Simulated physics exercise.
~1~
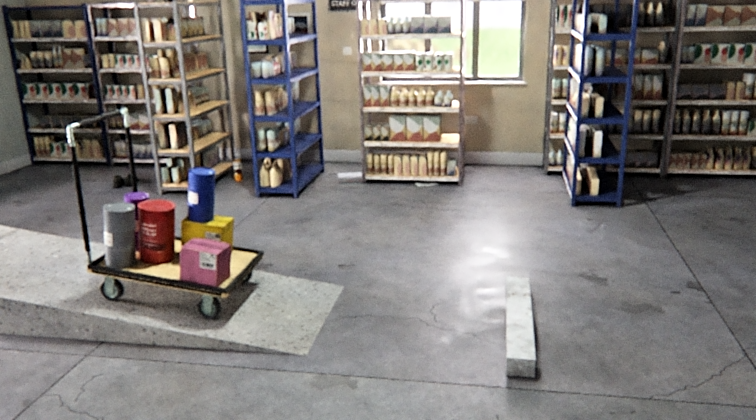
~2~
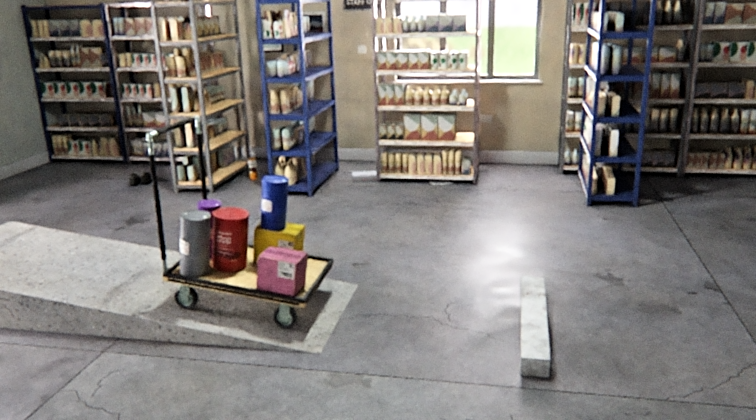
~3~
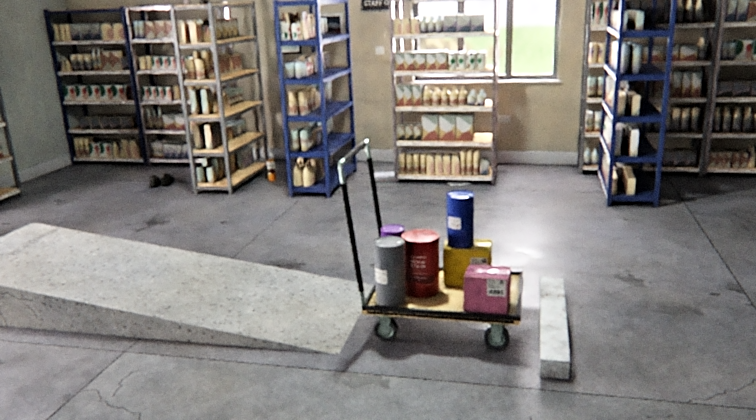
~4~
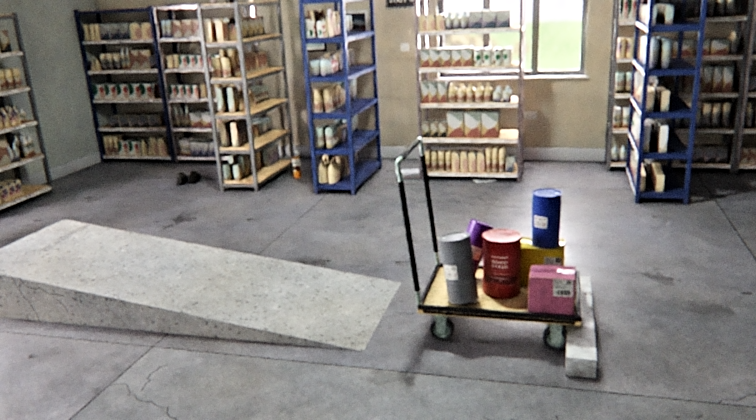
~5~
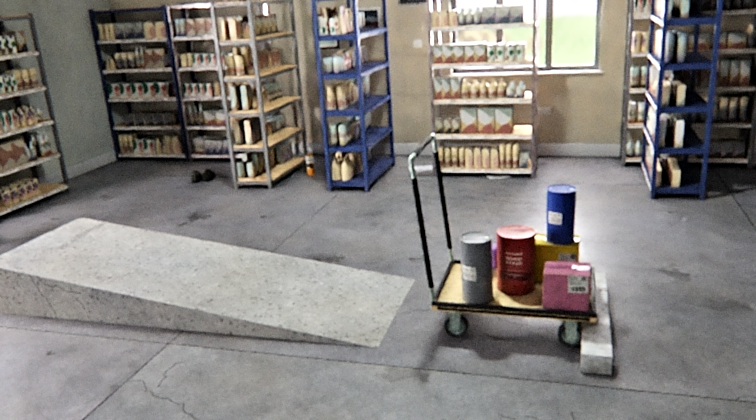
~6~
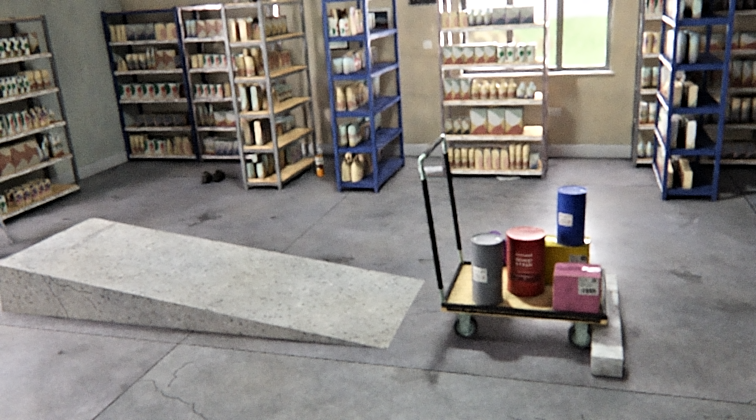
A flat trolley carrying coloured canisters, a red pail and two parcels rolls right down a ramp, crosses the level floor and stops against a kerb; the purple canister tips over behind the others, while the grey and blue canisters and red pail remain upright.
